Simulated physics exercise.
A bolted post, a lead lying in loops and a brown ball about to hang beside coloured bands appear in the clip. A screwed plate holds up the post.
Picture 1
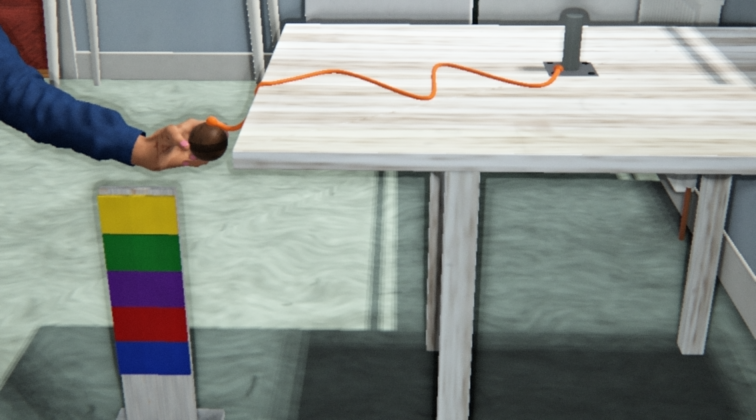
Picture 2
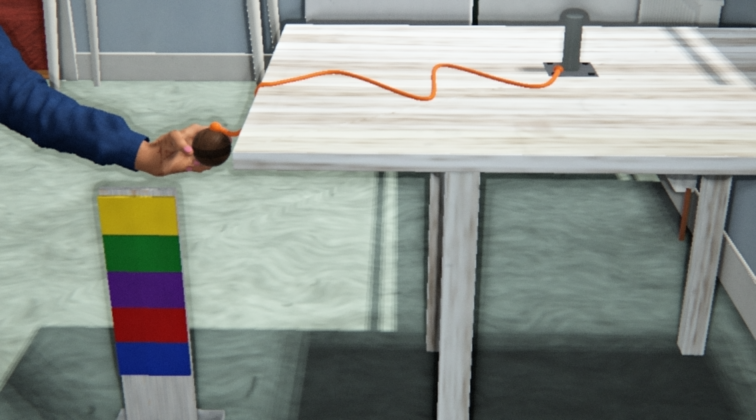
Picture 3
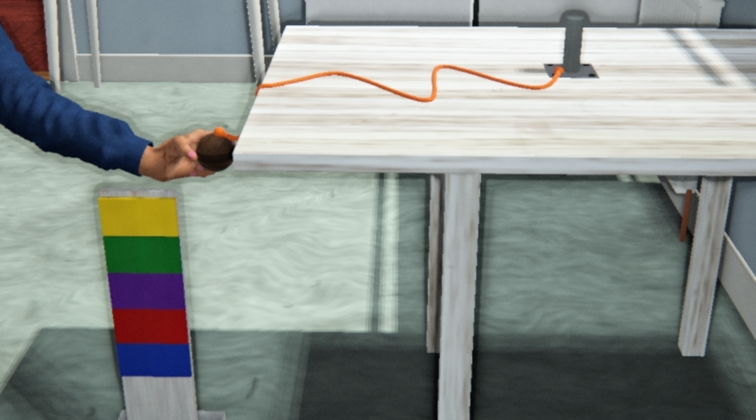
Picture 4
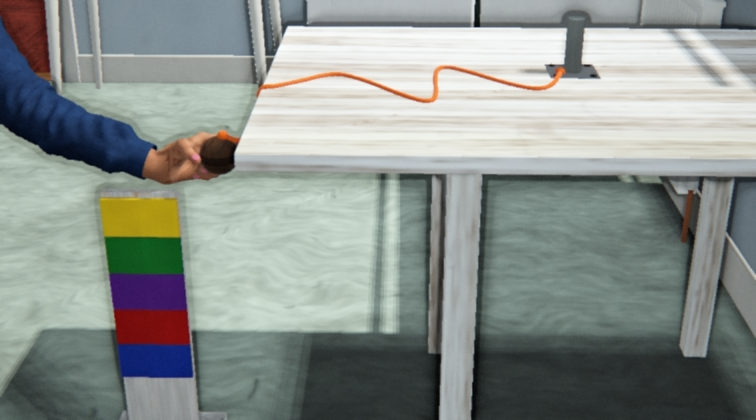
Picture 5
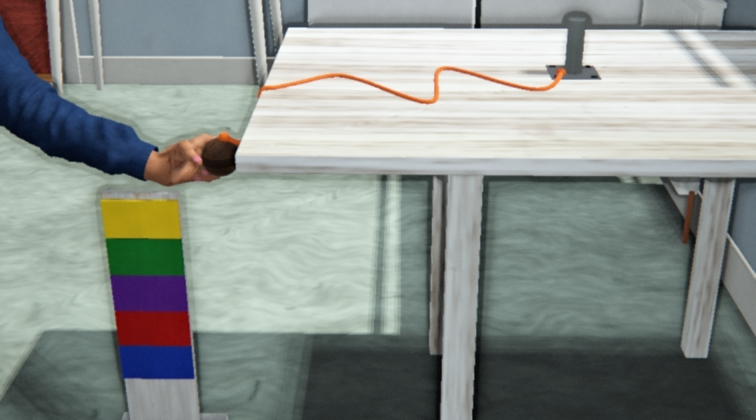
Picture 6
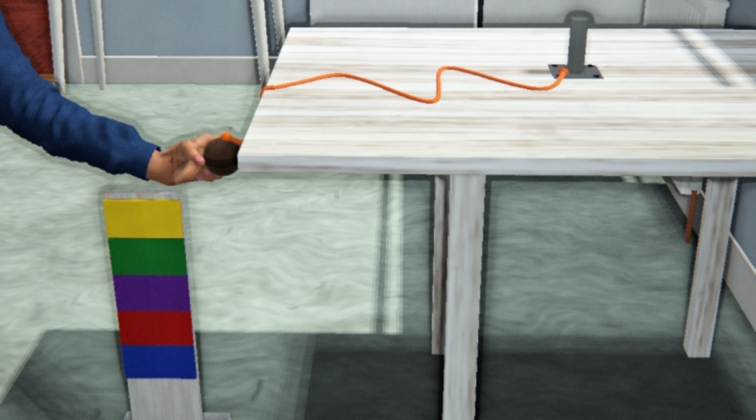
In a room with a pale wooden table, an orange cord runs in loose curves from a dark upright post to a brown ball held by a hand at the left edge, above coloured bands. The hand eases the ball slightly down and right towards the table's edge, then stays nearly still.
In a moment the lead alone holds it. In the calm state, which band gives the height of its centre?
The blue band gives it.
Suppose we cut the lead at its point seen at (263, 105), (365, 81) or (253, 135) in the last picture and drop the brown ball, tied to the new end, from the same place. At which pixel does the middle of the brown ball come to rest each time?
I'd expect it near (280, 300) on the first try, near (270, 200) on the second and near (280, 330) on the third.
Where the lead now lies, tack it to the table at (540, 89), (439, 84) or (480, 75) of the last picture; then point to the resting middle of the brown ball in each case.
Readings in order - (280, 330), (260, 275), (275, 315).
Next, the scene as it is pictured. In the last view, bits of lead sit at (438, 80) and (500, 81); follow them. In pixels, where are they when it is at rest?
About (340, 82), and the other about (451, 77).
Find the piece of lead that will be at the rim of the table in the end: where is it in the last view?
Near pixel (427, 102).
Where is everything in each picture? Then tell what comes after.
The first picture shows brown ball (208, 142); yellow (138, 216); green (142, 254); purple (146, 290); red (149, 326); blue (153, 359).
The second picture shows brown ball (212, 147); lead through (548, 84) (464, 70) (434, 88) (377, 84) (295, 80).
The third picture shows brown ball (216, 152).
The fourth picture shows brown ball (219, 155); lead through (550, 86) (466, 71) (436, 90) (379, 86) (297, 82).
The fifth picture shows brown ball (221, 157).
The sixth picture shows brown ball (223, 157); lead through (553, 86) (469, 72) (439, 91) (382, 87) (300, 83).
Soon after, ball near (292, 355); level with blue.
After that, ball near (263, 358); level with blue.
In the end, ball near (287, 355); level with blue. Its middle rests at the blue band.
